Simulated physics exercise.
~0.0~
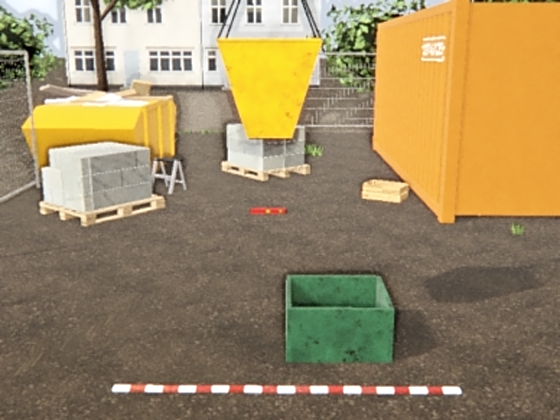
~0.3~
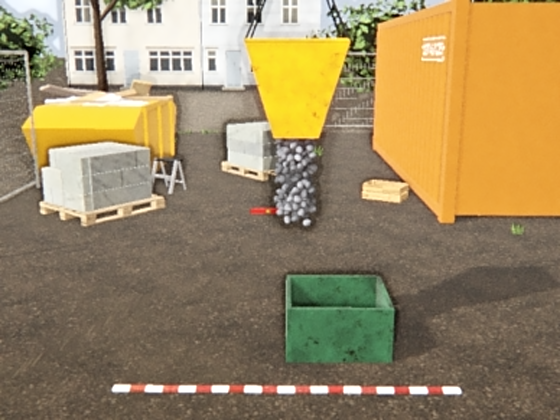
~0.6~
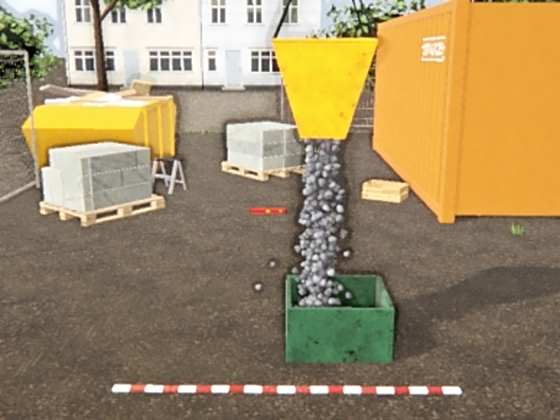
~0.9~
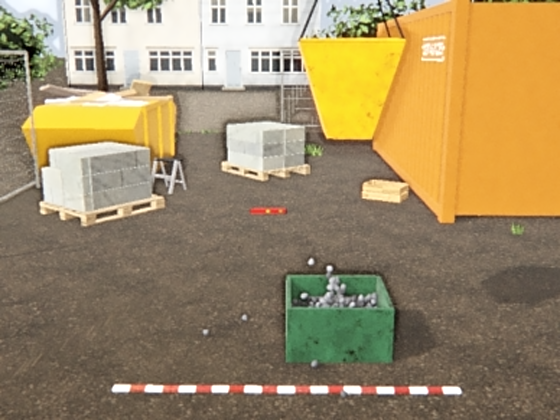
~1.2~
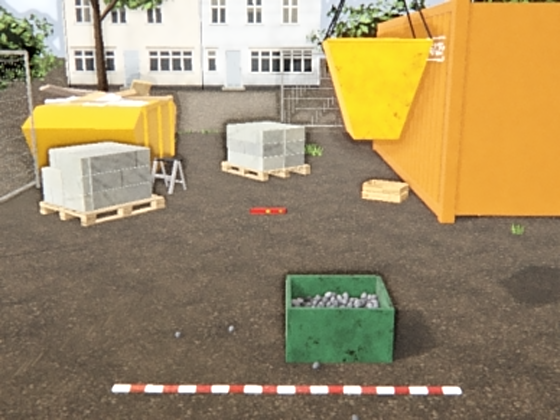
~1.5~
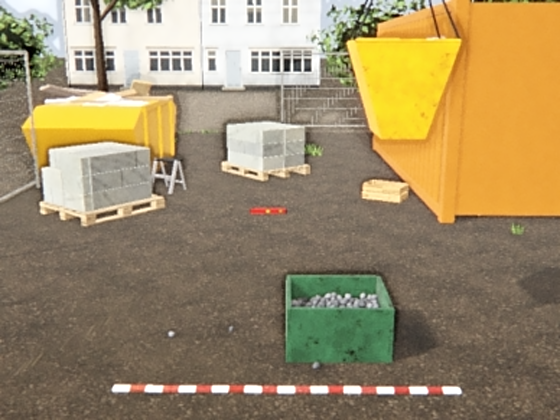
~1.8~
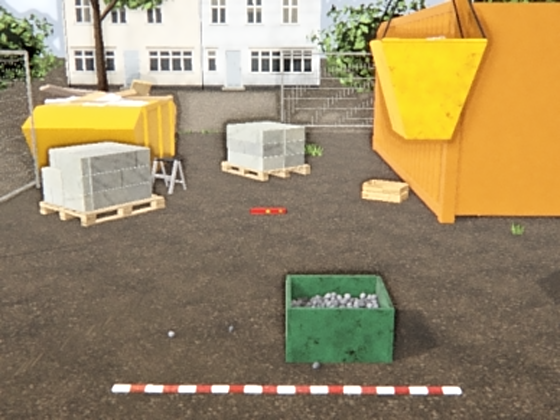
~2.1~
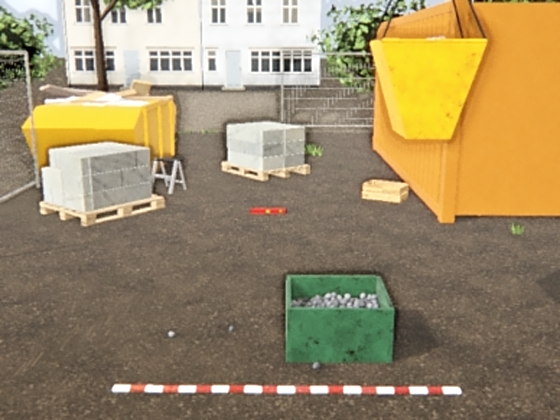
To begin with, a yellow skip hangs above a dark yard, with a green bin on the ground below, a red and white staff in front and an orange container to the right. As the skip travels steadily right, grey stones pour from its bottom in a thick column. The stream reaches the bin and heaps up inside, while a few stones scatter to the left. The emptied skip keeps moving right until it stops in front of the orange container. At the end, practically all the stones lie settled in the bin, with a few strays on the ground.
